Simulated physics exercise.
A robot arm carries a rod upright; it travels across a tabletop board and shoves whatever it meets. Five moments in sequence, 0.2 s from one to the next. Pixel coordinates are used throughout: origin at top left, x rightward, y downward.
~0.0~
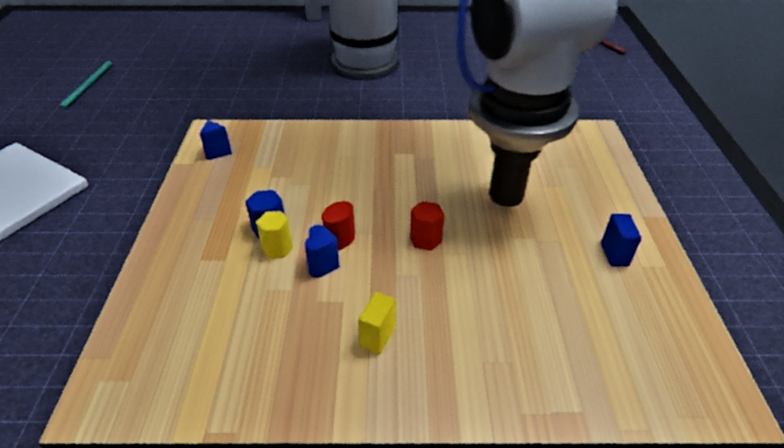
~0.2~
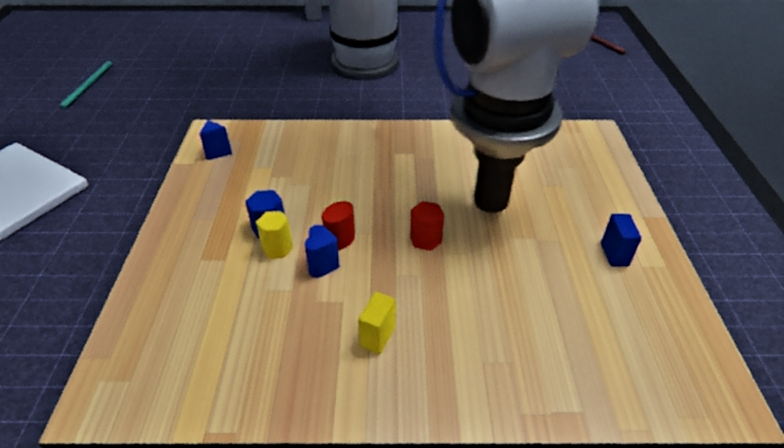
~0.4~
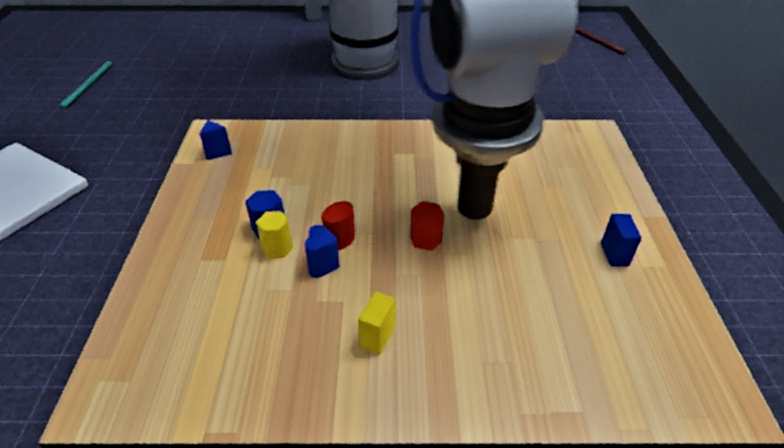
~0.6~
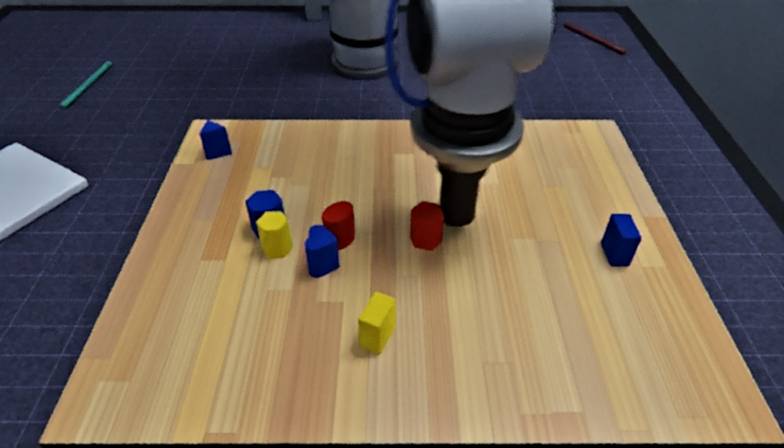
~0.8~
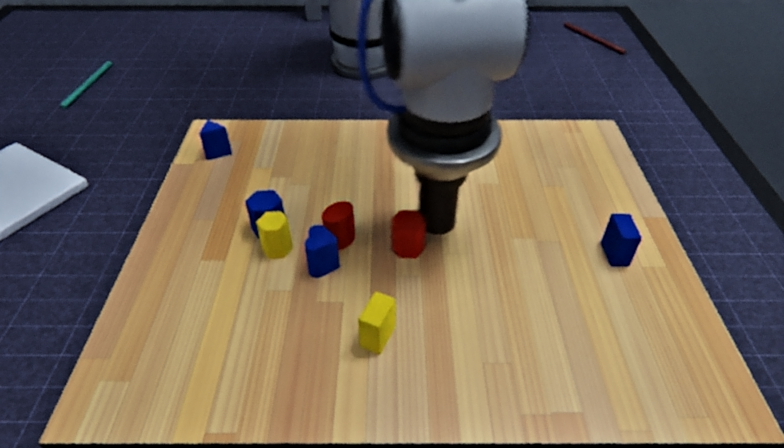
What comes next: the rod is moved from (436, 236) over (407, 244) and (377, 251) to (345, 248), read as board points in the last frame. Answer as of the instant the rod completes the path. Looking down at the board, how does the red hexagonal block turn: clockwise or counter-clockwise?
Twists anticlockwise.
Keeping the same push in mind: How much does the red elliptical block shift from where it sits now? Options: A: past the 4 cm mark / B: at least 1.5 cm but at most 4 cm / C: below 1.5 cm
Correct choice: B.
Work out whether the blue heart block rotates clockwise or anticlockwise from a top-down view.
Viewed from above: Clockwise.
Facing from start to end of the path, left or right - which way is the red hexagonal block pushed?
Facing from start to end, it shifts left.
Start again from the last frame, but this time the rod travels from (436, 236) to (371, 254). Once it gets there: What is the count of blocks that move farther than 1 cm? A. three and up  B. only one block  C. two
The correct letter is B.
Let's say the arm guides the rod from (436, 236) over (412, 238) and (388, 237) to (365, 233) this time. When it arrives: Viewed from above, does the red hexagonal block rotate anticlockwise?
I'd say yes.
The first path, step by step. One third of the way, rod at (407, 231); red hexagonal block at (379, 230), turned 15° anticlockwise.
Two thirds of the way, rod at (374, 238); red hexagonal block at (350, 242), turned 25° anticlockwise.
At the end, rod at (344, 235); yellow hexagonal block unmoved; blue heart block at (310, 239), turned 35° clockwise; red elliptical block at (318, 205), turned 20° clockwise; red hexagonal block at (341, 246), turned 45° anticlockwise.
